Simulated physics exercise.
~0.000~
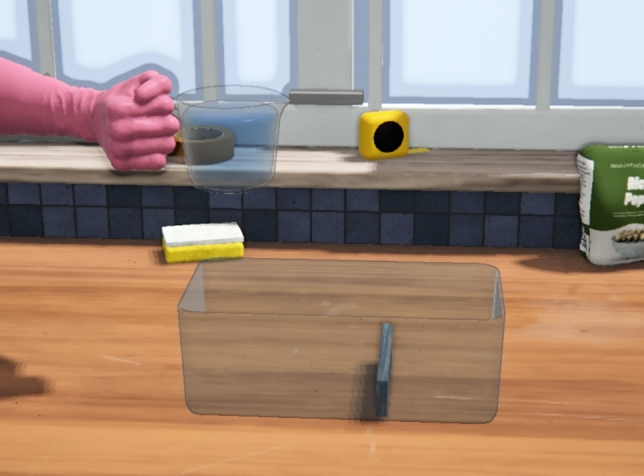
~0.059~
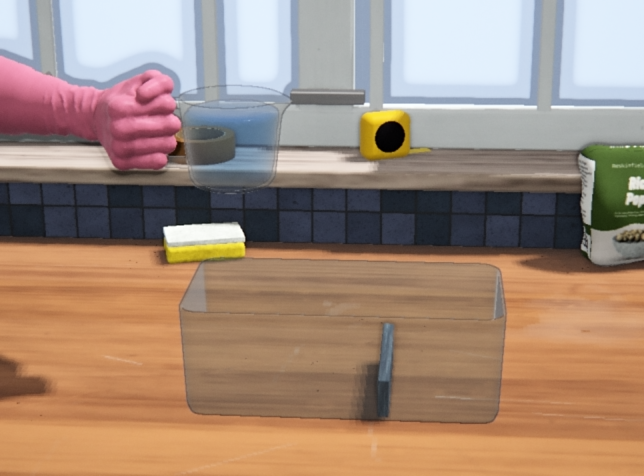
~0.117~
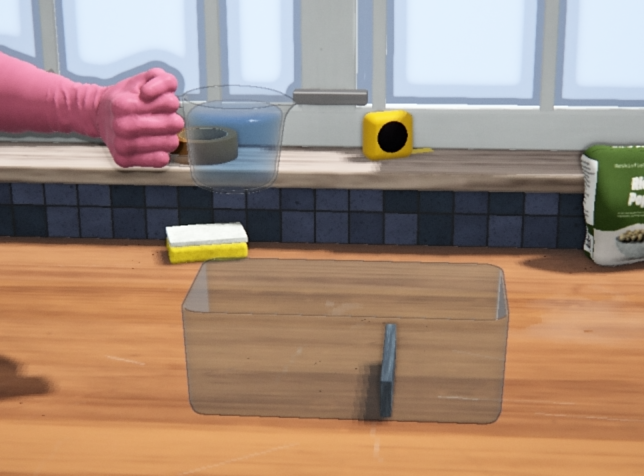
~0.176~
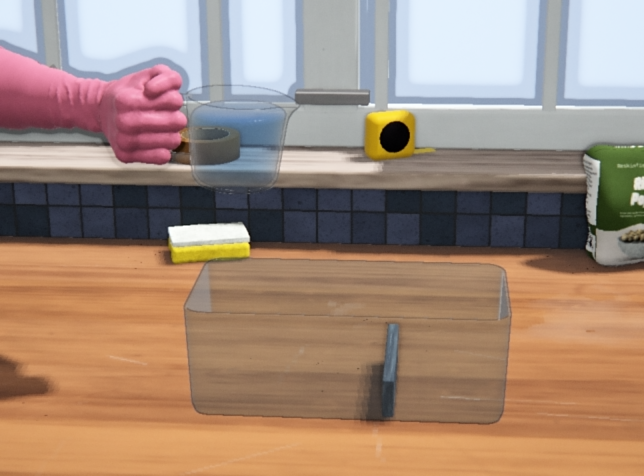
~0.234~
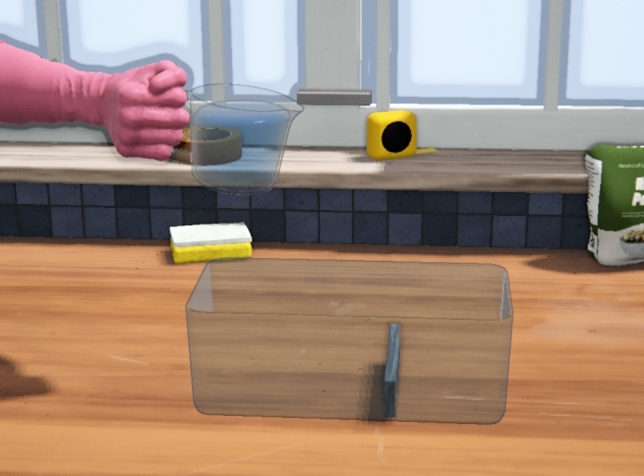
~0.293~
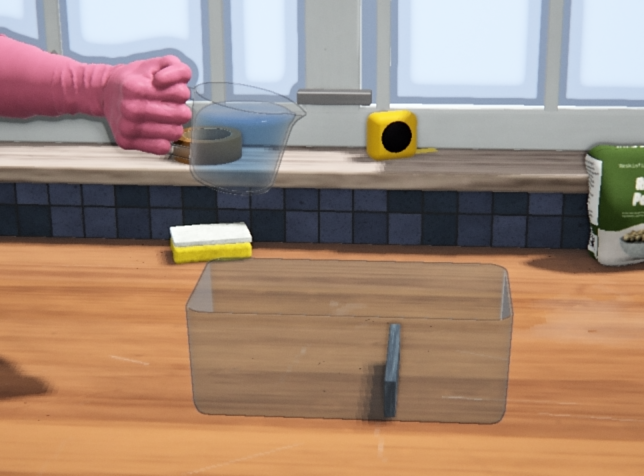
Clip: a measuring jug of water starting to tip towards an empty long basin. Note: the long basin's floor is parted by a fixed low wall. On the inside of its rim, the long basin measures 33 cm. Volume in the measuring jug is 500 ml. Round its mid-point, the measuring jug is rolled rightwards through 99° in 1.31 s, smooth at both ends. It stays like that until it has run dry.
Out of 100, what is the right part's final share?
About 10 out of 100.
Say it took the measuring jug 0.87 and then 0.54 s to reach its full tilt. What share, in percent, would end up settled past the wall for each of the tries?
The first try gives 10 percent and the second 5 percent.
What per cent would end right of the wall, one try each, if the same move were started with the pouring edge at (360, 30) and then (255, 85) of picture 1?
Respectively about 85 and 5 percent.
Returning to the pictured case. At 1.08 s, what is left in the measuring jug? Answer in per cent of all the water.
What remains is about 18 percent of it all.
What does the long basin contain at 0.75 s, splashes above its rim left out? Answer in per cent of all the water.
8 %, more or less.
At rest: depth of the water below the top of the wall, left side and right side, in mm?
Left: Roughly 28 mm; right: Roughly 40 mm.
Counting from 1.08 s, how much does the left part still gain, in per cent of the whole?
Close to 34% of the whole.
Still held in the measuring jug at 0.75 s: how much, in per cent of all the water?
Some 72 % of it is still there.
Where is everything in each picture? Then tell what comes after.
In the first picture, it leans 0°; its right rim is at (291, 100); the water meets the walls at (184, 108) and (280, 110); the long basin's rim runs from (190, 285) to (501, 293); the wall's top is at (385, 352).
In the second picture, it leans 0°; its right rim is at (293, 100); the water meets the walls at (185, 108) and (281, 110).
In the third picture, it leans 2°; its right rim is at (297, 102); the water meets the walls at (188, 108) and (284, 110).
In the fourth picture, it leans 4°; its right rim is at (300, 105); the water meets the walls at (192, 108) and (288, 111).
In the fifth picture, it leans 8°; its right rim is at (304, 108); the water meets the walls at (195, 109) and (293, 111).
In the sixth picture, it leans 12°; its right rim is at (306, 113); the water meets the walls at (197, 110) and (297, 112).
After 0.75 s the tilt is 60° and 72 per cent is still to pour, 8 is left of the wall and 0 right of it.
After 1.08 s the tilt is 92° and 19 per cent is still to pour, 54 is left of the wall and 8 right of it.
After 1.43 s the tilt is 99° and 1 per cent is still to pour, 86 is left of the wall and 9 right of it.
After 1.81 s the tilt is 99° and 0 per cent is still to pour, 88 is left of the wall and 10 right of it.
In the end 88 per cent lies left of the wall, 10 right of it and 2 outside.
